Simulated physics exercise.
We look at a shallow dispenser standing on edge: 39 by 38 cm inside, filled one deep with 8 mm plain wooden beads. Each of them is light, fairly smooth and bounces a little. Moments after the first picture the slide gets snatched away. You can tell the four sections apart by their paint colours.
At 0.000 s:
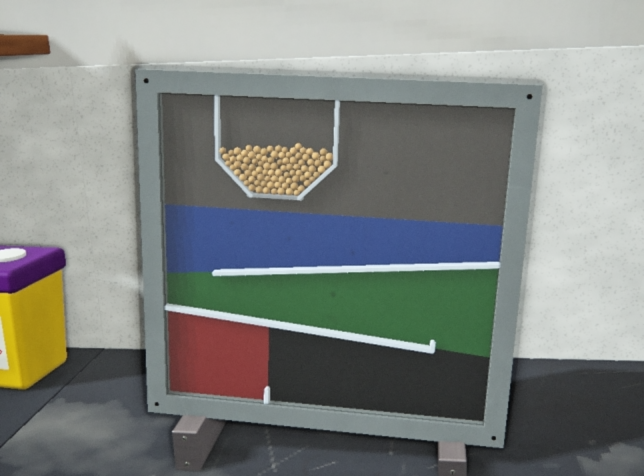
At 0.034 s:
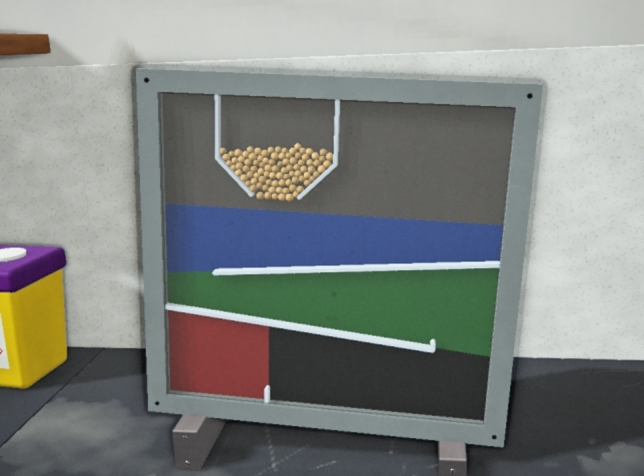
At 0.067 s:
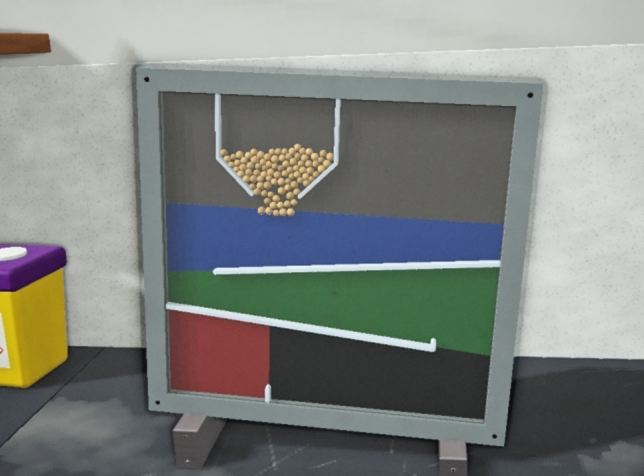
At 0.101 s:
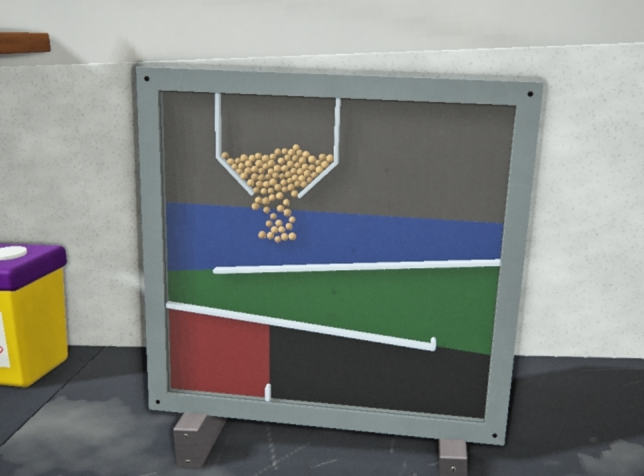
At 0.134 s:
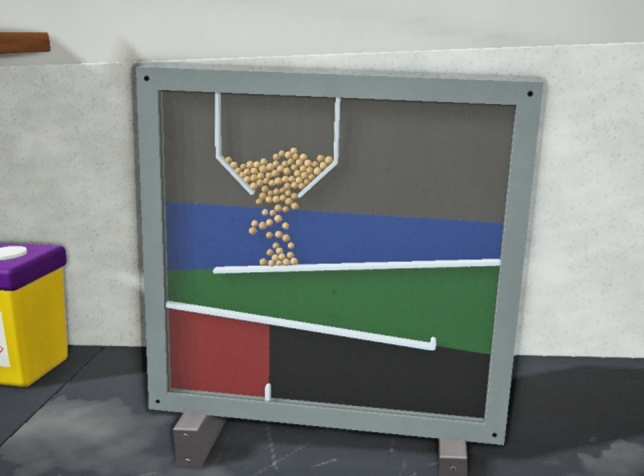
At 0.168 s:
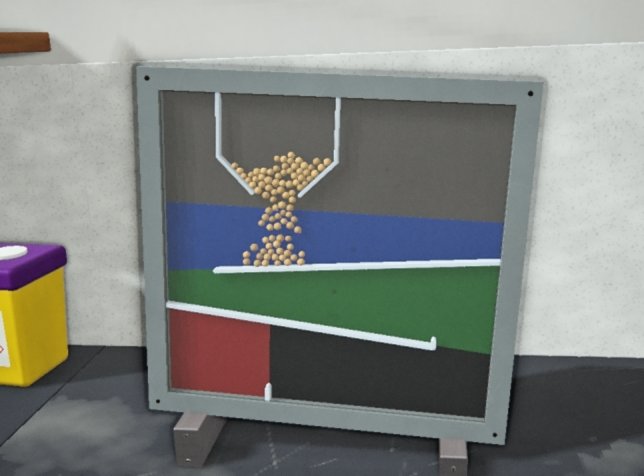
A grey-framed upright panel stands on a dark floor before a pale wall, seen from the front by a still camera, with a yellow and purple box at left. Tan beads fill a white-edged funnel above blue, green, red and black sections crossed by two sloping white ledges. The funnel's bottom opens, and beads pour through the blue section, landing and spreading on the upper ledge.
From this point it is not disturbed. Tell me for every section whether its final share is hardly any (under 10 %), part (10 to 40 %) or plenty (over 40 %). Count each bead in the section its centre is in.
The shares are red section hardly any, blue section plenty, green section part, black section hardly any.
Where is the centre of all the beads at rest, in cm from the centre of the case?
The middle sits around 2 cm left of it and 2 cm below it.
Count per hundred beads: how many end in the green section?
Estimated share there: Roughly 30 per cent.
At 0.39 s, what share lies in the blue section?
Share: Near 90 %.
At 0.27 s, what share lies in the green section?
I'd guess near 0 in a hundred.
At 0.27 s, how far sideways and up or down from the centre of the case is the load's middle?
Position estimate: Left 6 cm, above 3 cm.
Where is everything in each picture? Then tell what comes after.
The first picture shows tilted 4° clockwise; about 90 beads; load centre (275, 167); red (217, 355), blue (310, 242), green (351, 302), black (371, 375); slide (249, 195) to (302, 198).
The second picture shows load centre (276, 169); 5 out, leading bead (289, 197).
The third picture shows load centre (278, 175); 13 out, leading bead (276, 213).
The fourth picture shows load centre (284, 183); 21 out, leading bead (278, 239).
The fifth picture shows load centre (277, 192); 34 out, leading bead (272, 264).
The sixth picture shows load centre (282, 205); 45 out, leading bead (258, 264); wall ends (216, 270), (434, 340), (268, 387), (218, 90) to (253, 192), (300, 195) to (339, 95).
After 0.27 s, the beads' middle is 6 cm left of and 3 cm above the centre; blue 75 %.
After 0.39 s, the beads' middle is 7 cm left of and level with the centre; blue 90 %, green 10 %.
After 0.62 s, the beads' middle is 7 cm left of and 1 cm below the centre; blue 70 %, green 30 %.
Settled by 3.3 s, red 0 %, blue 70 %, green 30 %, black 0 %.
